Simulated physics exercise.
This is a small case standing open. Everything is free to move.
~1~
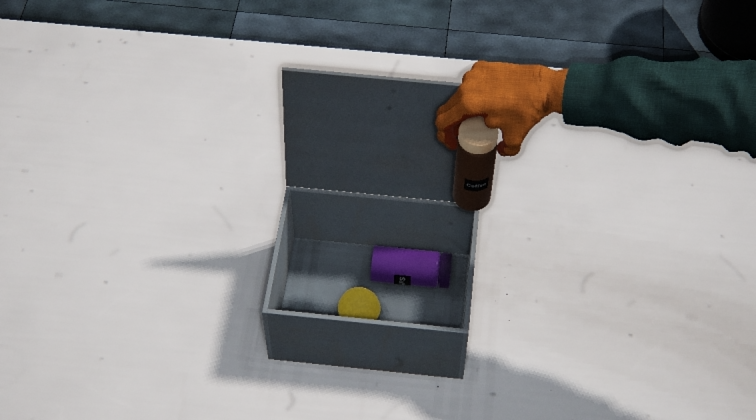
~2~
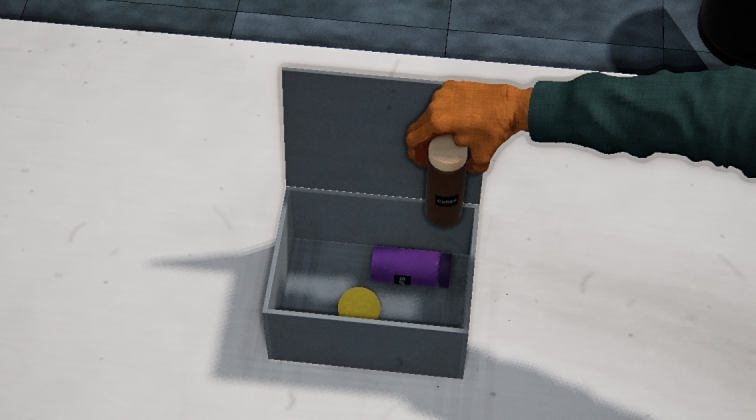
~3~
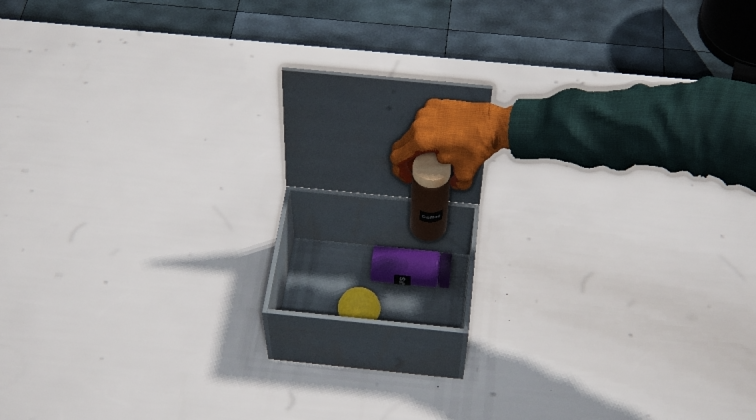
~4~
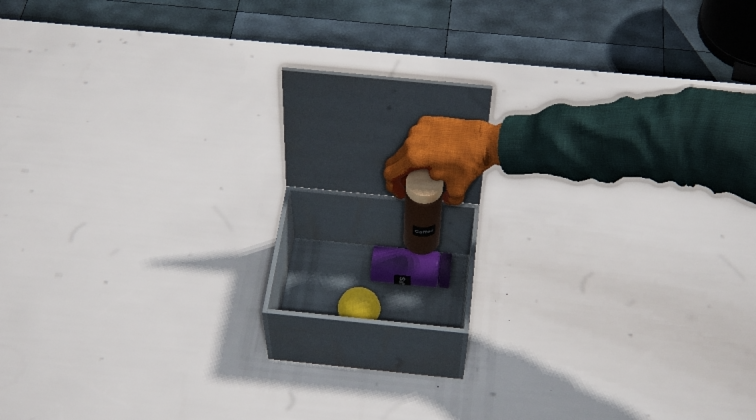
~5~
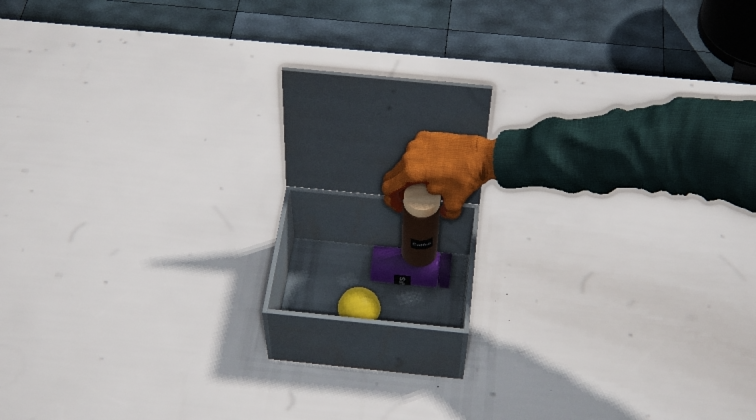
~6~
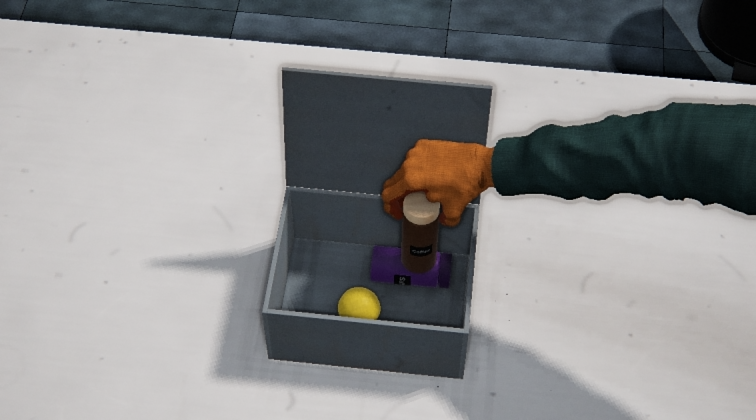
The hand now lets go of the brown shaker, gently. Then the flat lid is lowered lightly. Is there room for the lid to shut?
In the end the lid sits on the rim.
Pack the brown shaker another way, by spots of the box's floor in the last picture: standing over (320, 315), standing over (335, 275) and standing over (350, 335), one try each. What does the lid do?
In the first case it stays ajar; in the second case it will not close; in the third case it sits on the rim.
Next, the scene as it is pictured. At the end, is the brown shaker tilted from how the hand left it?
The brown shaker ends up tilted.
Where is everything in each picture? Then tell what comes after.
Coming down; brown shaker (475, 164); purple shaker (412, 267), in the first frame.
Coming down; brown shaker (446, 181); purple shaker (412, 267), in the second frame.
Coming down; brown shaker (430, 197); purple shaker (412, 267), in the third frame.
Coming down; brown shaker (423, 212); purple shaker (412, 267), in the fourth frame.
Coming down; brown shaker (421, 225); purple shaker (412, 267), in the fifth frame.
Put in, still held; brown shaker (420, 232); purple shaker (412, 267), in the sixth frame.
Then, 0.60 s on from there, brown shaker turned 67° from how it was put near (415, 303); purple shaker shifted a little.
Then, 1.30 s on from there, lid 78° above the rim; brown shaker on its side near (419, 314); purple shaker shifted a little.
Then, 1.80 s on from there, lid 43° above the rim; brown shaker on its side near (419, 314); purple shaker shifted a little.
Then, 2.10 s on from there, lid 16° above the rim; brown shaker on its side near (420, 314); purple shaker shifted a little.
In the end, lid shut; toppled in the box, brown shaker; the other 2 unmoved. At the end, from the last picture's camera, brown shaker near (421, 314).
